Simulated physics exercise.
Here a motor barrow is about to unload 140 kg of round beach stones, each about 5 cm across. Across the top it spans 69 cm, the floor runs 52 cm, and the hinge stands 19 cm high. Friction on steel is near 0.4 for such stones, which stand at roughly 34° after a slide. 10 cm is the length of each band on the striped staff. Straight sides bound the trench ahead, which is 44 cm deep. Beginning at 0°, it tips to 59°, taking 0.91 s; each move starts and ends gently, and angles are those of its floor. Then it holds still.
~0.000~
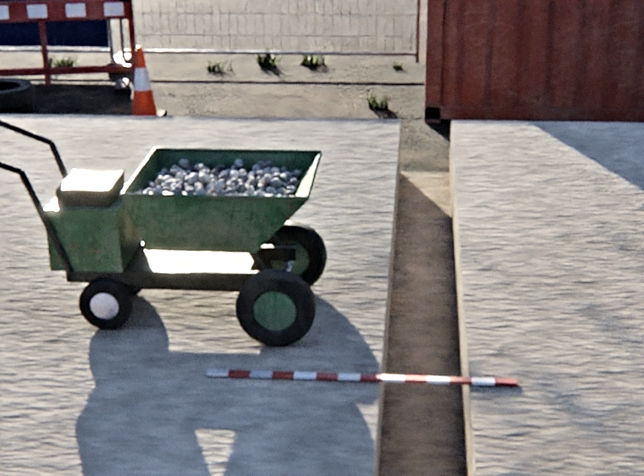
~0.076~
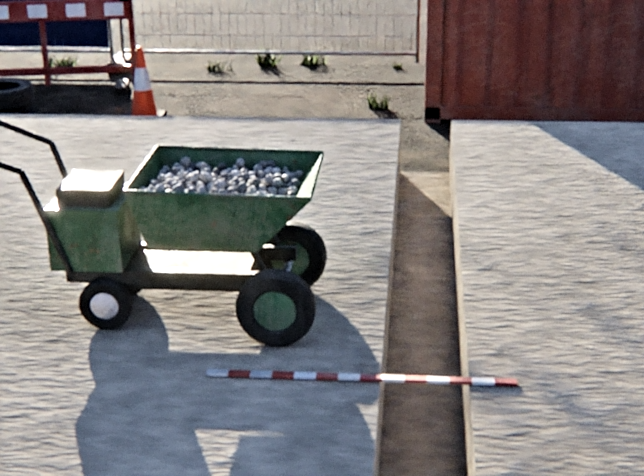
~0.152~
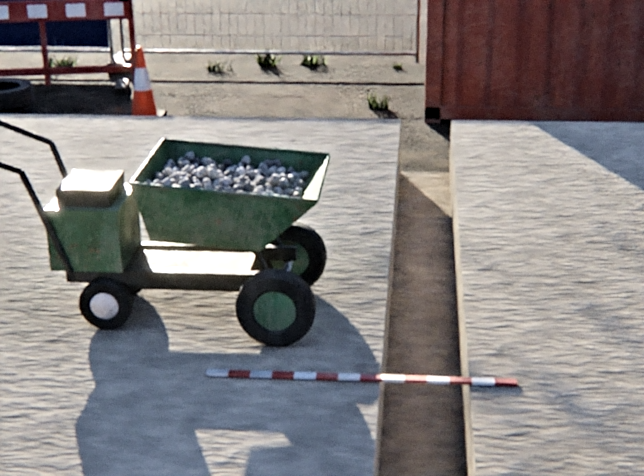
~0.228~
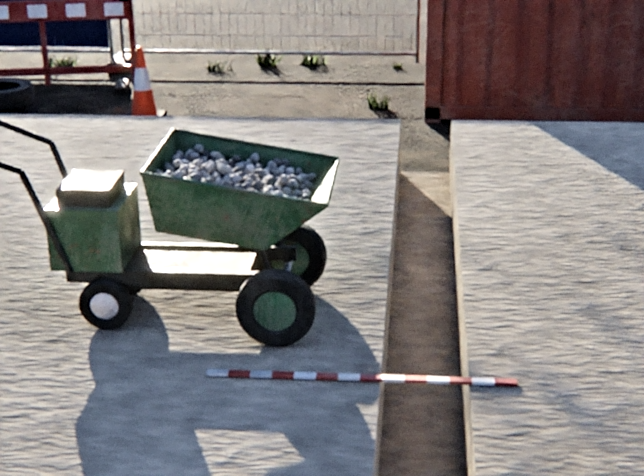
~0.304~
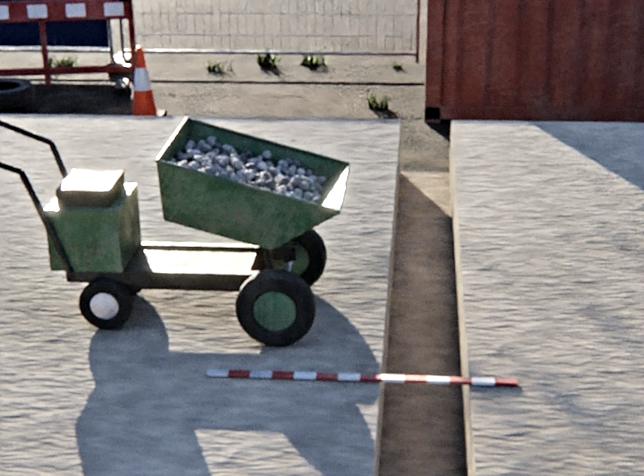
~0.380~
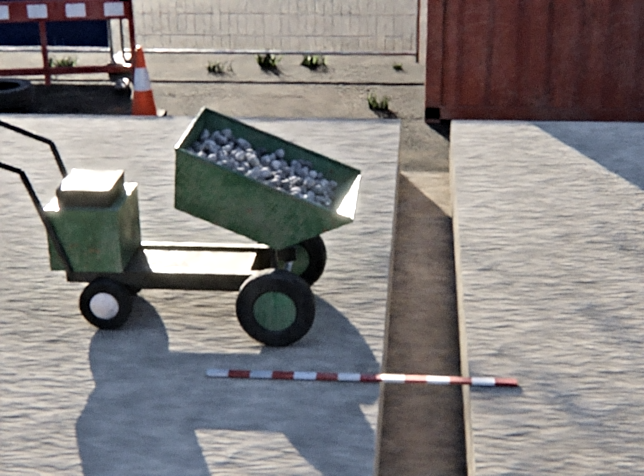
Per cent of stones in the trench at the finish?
About 74 %.
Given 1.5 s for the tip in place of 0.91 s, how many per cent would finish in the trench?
Near 85 per cent.
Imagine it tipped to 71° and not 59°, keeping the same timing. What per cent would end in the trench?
I'd guess some 70 in a hundred.
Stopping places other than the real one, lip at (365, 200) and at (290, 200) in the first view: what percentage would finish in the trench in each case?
I'd say some 25 per cent and some 85 per cent.
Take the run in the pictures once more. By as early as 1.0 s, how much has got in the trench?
20 per cent, give or take.
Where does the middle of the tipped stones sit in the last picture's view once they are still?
I'd put it close to (441, 380).
After 0.7 s the floor is at 50°; 100 % in the skip; the foremost stones are at (374, 232).
After 1.0 s the floor is at 59°; 79 % in the skip, 21 % in the trench; the foremost stones are at (464, 300).
After 1.4 s the floor is at 59°; 38 % in the skip, 37 % in the trench, 26 % past the trench; the foremost stones are at (572, 313).
After 3.3 s the floor is at 59°; 0 % in the skip, 74 % in the trench, 26 % past the trench; the foremost stones are past the picture's edge.
